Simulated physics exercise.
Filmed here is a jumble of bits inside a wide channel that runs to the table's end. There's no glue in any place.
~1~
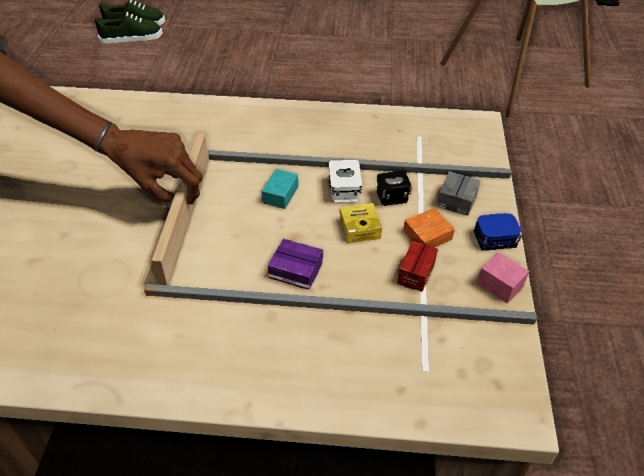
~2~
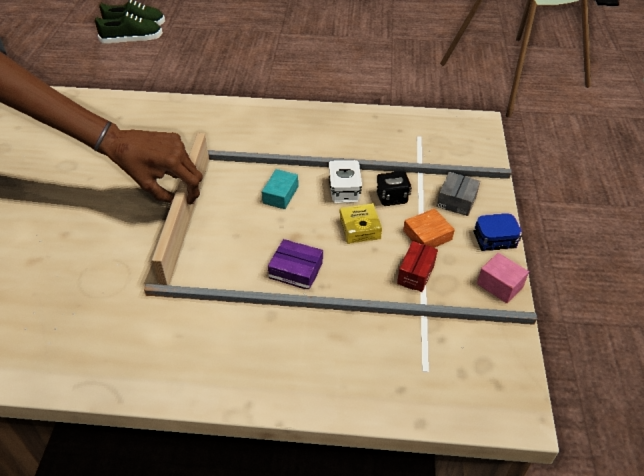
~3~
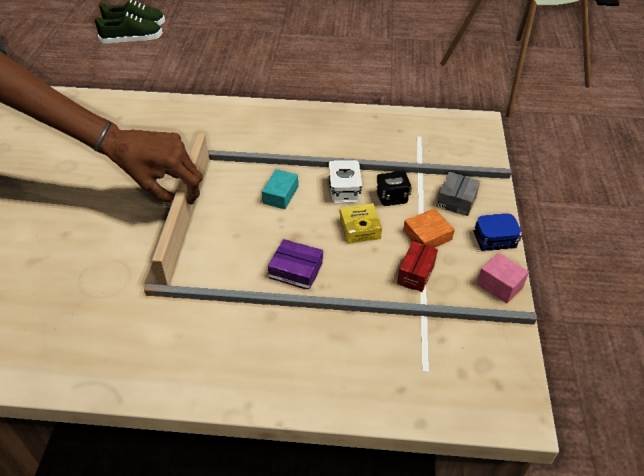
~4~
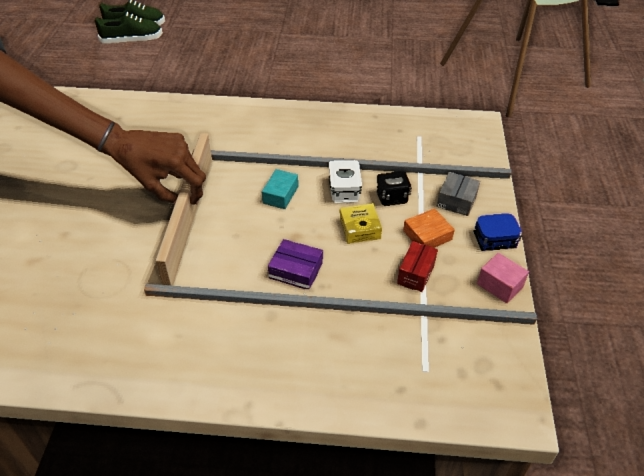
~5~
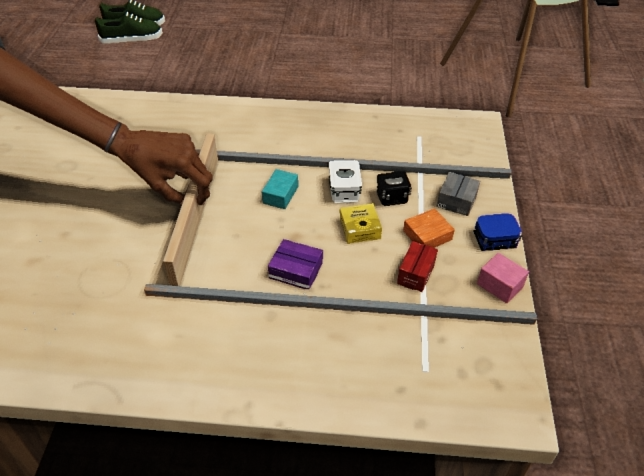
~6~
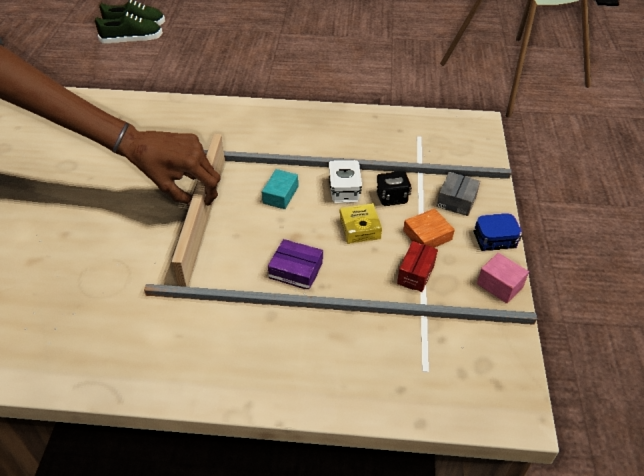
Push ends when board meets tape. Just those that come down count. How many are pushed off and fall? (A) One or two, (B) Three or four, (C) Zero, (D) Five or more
(A) One or two.
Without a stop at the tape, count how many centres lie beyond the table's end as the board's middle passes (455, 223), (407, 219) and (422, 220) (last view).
Respectively, 4, 0 and 1.
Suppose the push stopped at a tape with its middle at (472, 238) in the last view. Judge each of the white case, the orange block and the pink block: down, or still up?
The white case is still there; as for the orange block, it is no longer there; and the pink block is no longer there.
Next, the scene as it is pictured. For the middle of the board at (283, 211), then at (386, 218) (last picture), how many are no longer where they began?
That makes 2 at the first spot and 8 at the second.
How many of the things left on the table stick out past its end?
Count: 2.
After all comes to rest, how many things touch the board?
That makes 3.
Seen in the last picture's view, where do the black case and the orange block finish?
Black case at about (492, 196), orange block at about (477, 238).
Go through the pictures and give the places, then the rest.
Blue case (497, 232); pink block (503, 277); grey box (459, 194); board (184, 205); tape (422, 235), in the first frame.
Pink block (503, 278); yellow box (361, 224), in the second frame.
Grey box (459, 194); purple box (296, 264), in the third frame.
Blue case (497, 232); orange block (429, 230), in the fourth frame.
Pink block (503, 278); white case (345, 182), in the fifth frame.
Blue case (497, 232); pink block (503, 278); grey box (459, 194); board (202, 206); tape (422, 235), in the sixth frame.
A little later, none off yet; blue case at rest near (497, 232); pink block at rest near (503, 278); grey box at rest near (459, 194).
When it is over, the number that fall off is one or two; down, grey box.
